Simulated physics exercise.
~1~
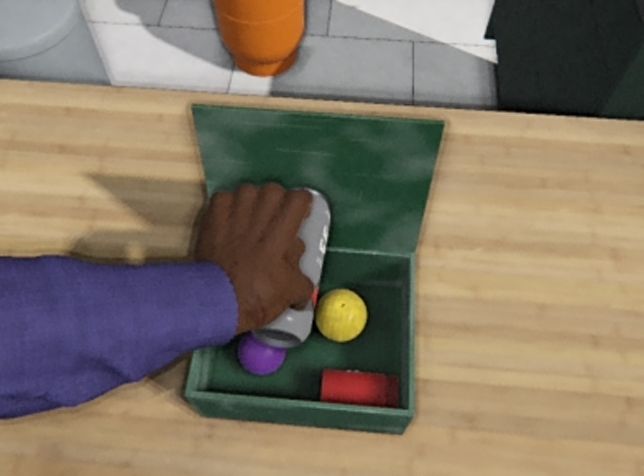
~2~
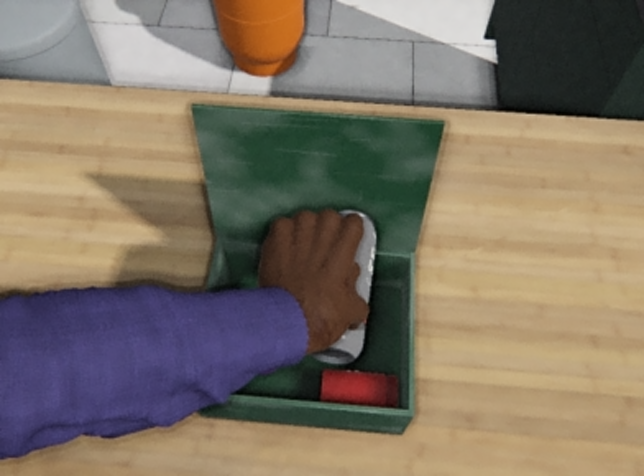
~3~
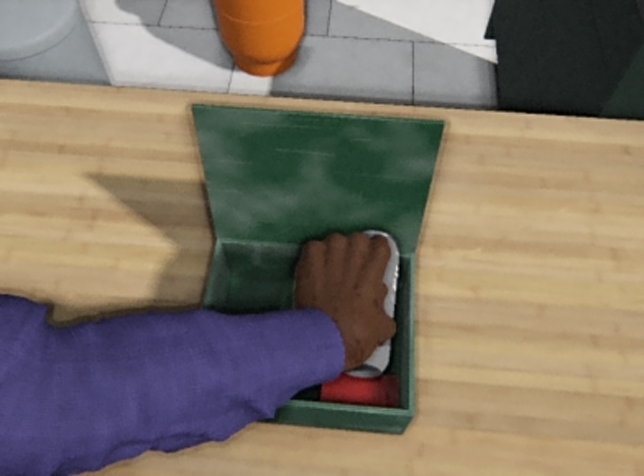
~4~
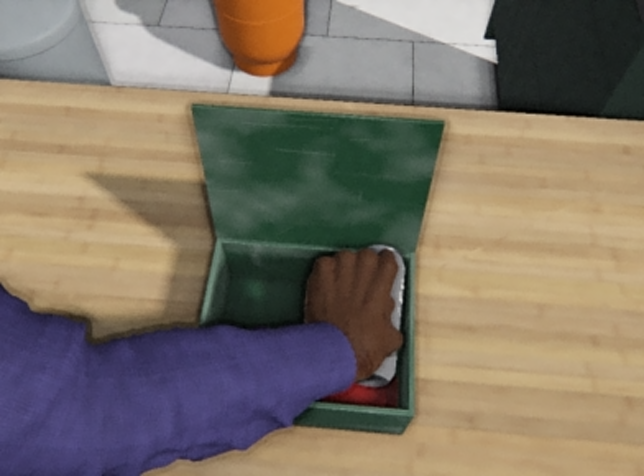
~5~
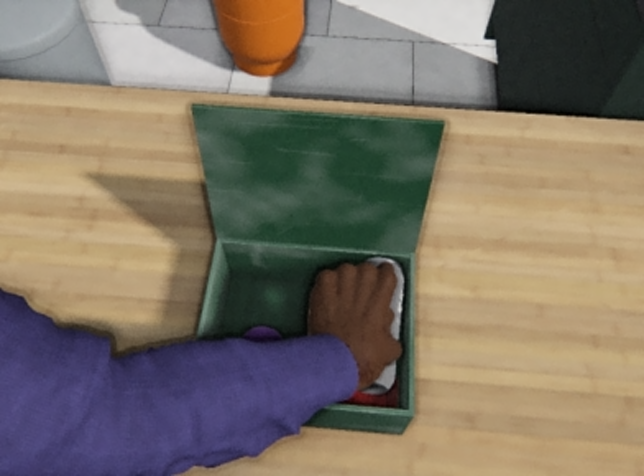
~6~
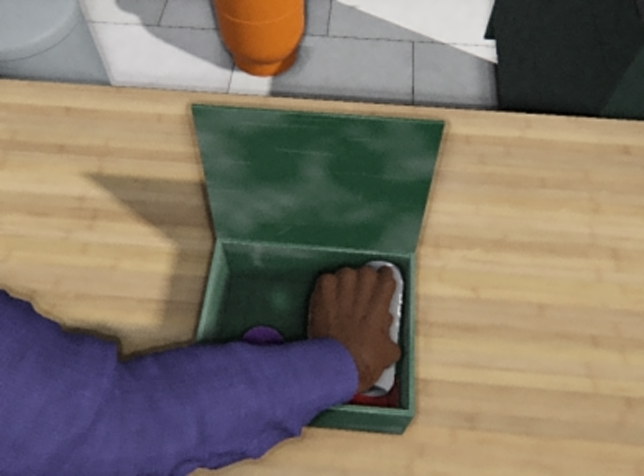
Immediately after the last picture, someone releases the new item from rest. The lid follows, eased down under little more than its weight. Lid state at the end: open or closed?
Open.
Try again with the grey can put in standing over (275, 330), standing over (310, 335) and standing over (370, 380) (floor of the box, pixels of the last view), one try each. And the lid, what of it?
Try 1: Lid goes down; try 2: Lid goes down; try 3: Lid stays raised.
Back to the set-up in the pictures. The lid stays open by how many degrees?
It comes to about 6°.
Then, 0.90 s on from there, lid starting down; grey can shifted about its own width near (381, 346); yellow apple shifted about its own width.
Then, 1.70 s on from there, lid 51° above the rim; grey can shifted about its own width near (381, 346); yellow apple shifted about its own width.
Then, 2.30 s on from there, lid 7° above the rim; grey can shifted about its own width near (381, 346); yellow apple shifted about its own width; purple lemon shifted a little.
In the end, lid 5° above the rim; moved from the start, yellow apple and grey can; the other 2 unmoved. At the end, from the last picture's camera, grey can near (380, 345).
